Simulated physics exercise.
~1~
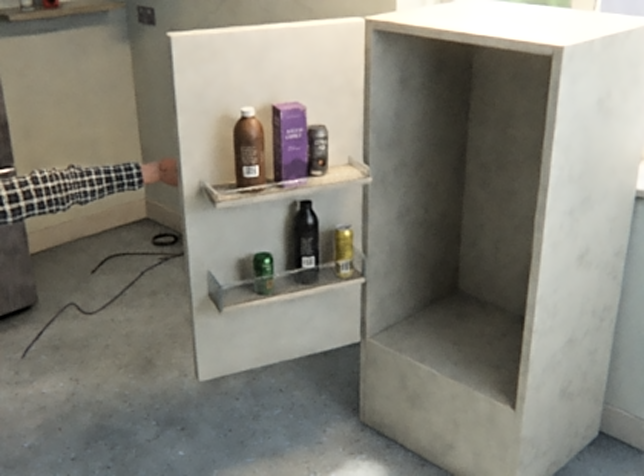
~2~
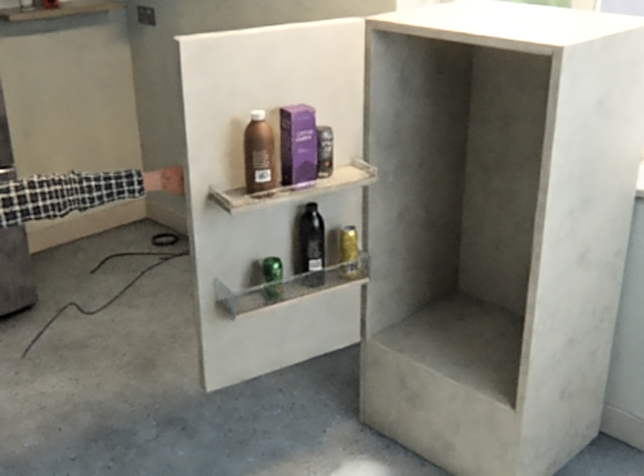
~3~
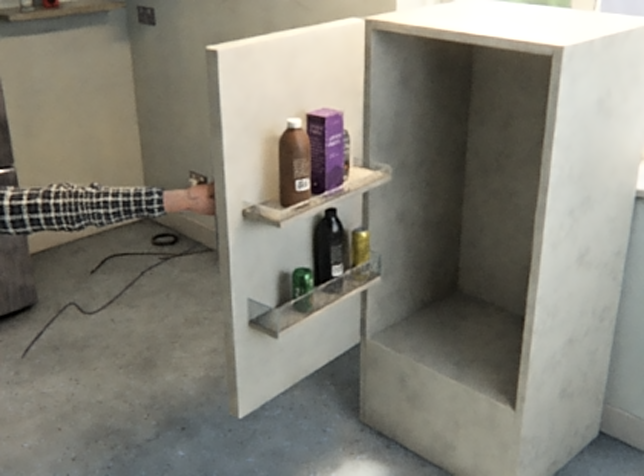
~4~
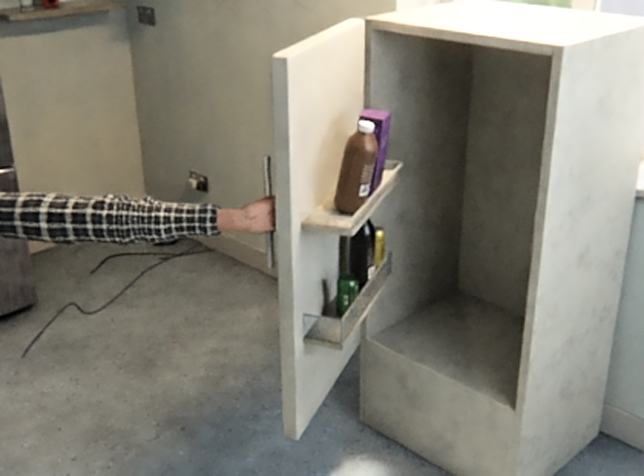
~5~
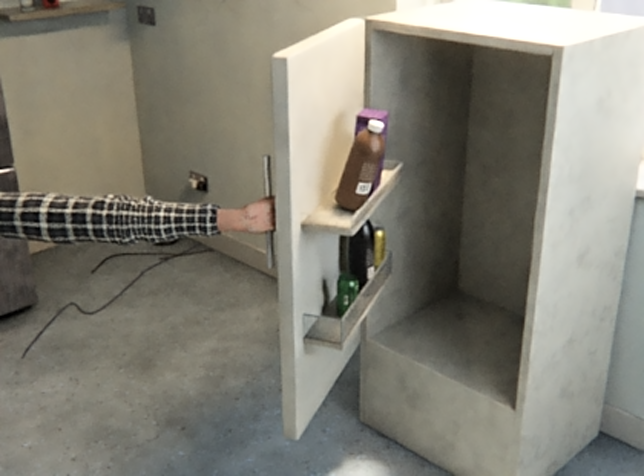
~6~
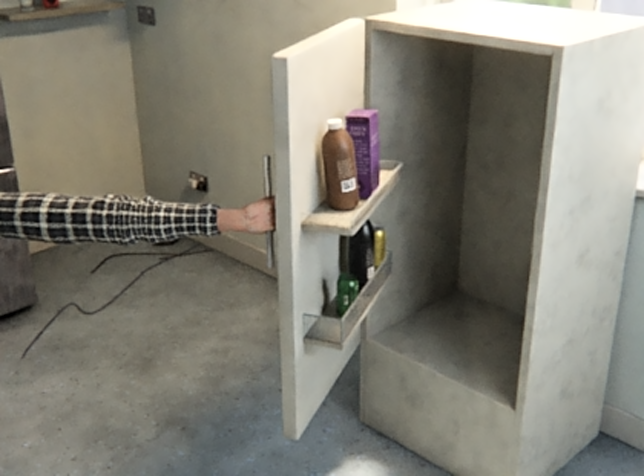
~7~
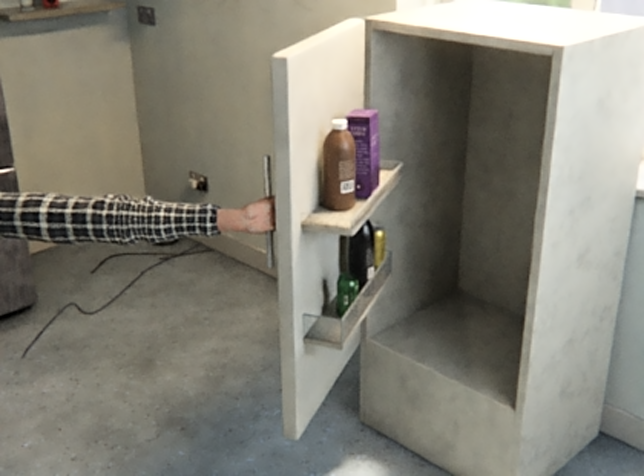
In a bare room with a grey floor, seen from slightly above, a pale, empty fridge-like cabinet stands at the right with its door open. The door's upper rack holds a brown bottle, a purple carton and a grey can, while the lower one holds a green can, a black bottle and a yellow can. From the left, an arm in a checked sleeve swings the door rightward, partway toward the cabinet. The door stops still well open, and the brown bottle and purple carton lean to the right. Both rock back upright and stay on their rack, the hand still at the door.
